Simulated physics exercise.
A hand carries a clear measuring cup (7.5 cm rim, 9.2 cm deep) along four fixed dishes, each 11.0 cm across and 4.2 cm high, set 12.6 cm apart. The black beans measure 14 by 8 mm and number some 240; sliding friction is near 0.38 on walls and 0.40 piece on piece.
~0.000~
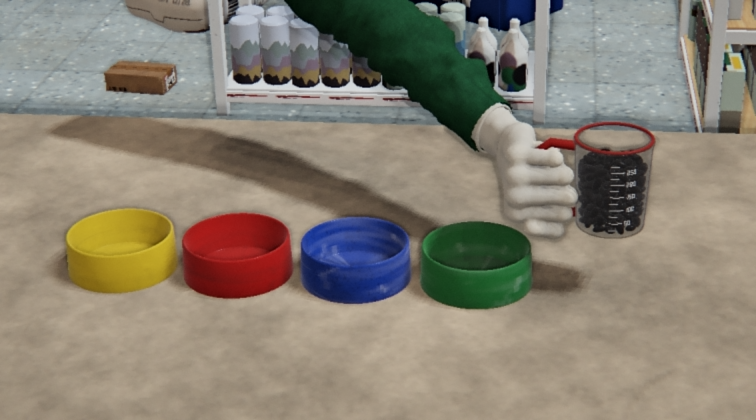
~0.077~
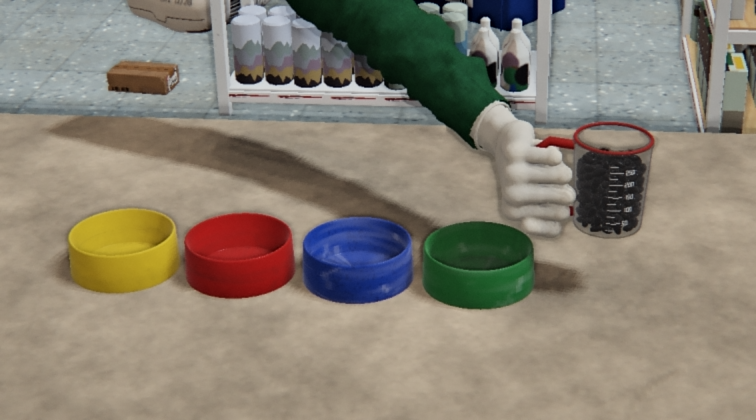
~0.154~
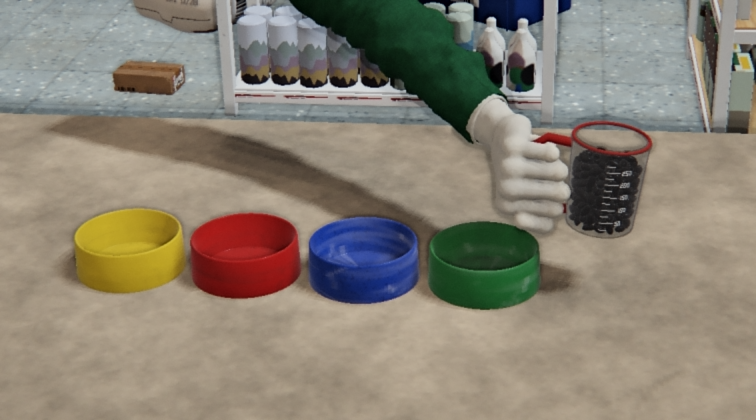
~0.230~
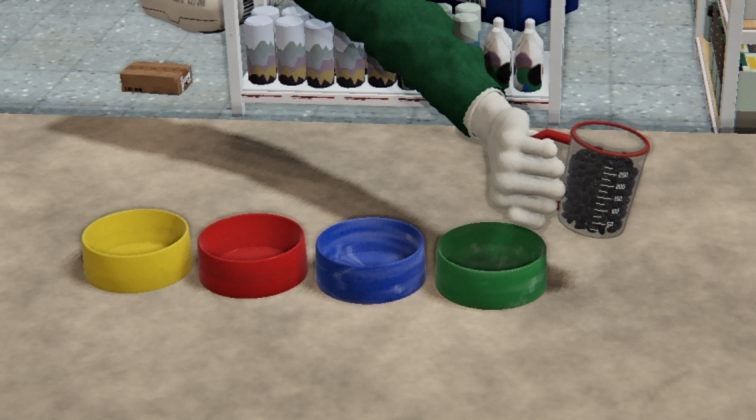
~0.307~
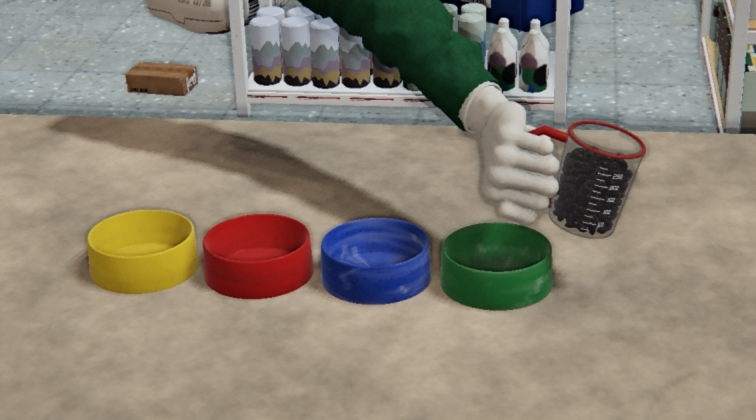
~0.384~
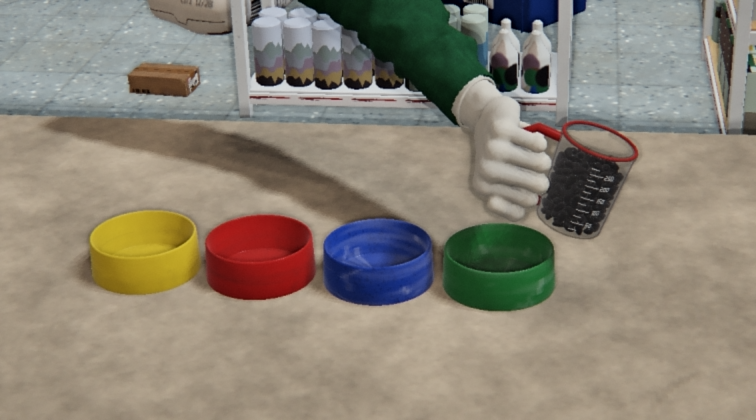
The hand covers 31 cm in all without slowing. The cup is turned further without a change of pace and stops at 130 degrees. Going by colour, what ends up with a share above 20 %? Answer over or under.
Red dish: Under; blue dish: Over; green dish: Under; yellow dish: Under; on the counter: Under.
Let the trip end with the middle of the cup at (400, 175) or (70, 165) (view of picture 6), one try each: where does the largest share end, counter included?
The winner: Green; blue.
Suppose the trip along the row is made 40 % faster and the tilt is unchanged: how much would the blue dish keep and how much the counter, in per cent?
Then: Blue 100; counter 0.
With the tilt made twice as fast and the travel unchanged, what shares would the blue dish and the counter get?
Then: Blue 0; counter 0.
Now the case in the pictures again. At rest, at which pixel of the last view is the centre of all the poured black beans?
At about (381, 261).
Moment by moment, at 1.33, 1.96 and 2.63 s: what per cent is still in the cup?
In turn: 100, 80, 0.
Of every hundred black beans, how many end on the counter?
About 5 per cent.
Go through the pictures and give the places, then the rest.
Cup at (612, 181), tilt 0 degrees, lip at (653, 139), moved 0.0 cm; middle of the pieces at (612, 193); green dish at (476, 246); blue dish at (355, 242); red dish at (236, 237); yellow dish at (120, 233), in the first picture.
Cup at (610, 181), tilt 1 degrees, lip at (653, 140), moved 0.4 cm; middle of the pieces at (610, 193), in the second picture.
Cup at (605, 181), tilt 5 degrees, lip at (650, 143), moved 1.5 cm; middle of the pieces at (604, 192), in the third picture.
Cup at (601, 181), tilt 9 degrees, lip at (648, 145), moved 2.6 cm; middle of the pieces at (598, 192), in the fourth picture.
Cup at (594, 181), tilt 14 degrees, lip at (644, 149), moved 3.8 cm; middle of the pieces at (590, 192), in the fifth picture.
Cup at (584, 181), tilt 18 degrees, lip at (637, 153), moved 5.0 cm; middle of the pieces at (579, 192); green dish at (499, 248); blue dish at (377, 243); red dish at (259, 239); yellow dish at (143, 234). Its pace works out near 55 degrees a second; the hand travels 15 cm a second, in the sixth picture.
Then, at 1.33 s, tilt 70 degrees; cup holds 100 %.
After 1.96 s, tilt 104 degrees; cup holds 80 %, blue 15 %.
After 2.63 s, tilt 130 degrees; cup holds 0 %, blue 95 %.
At rest (3.1 s), red 0 %, blue 95 %, green 0 %, yellow 0 %, counter 5 %.
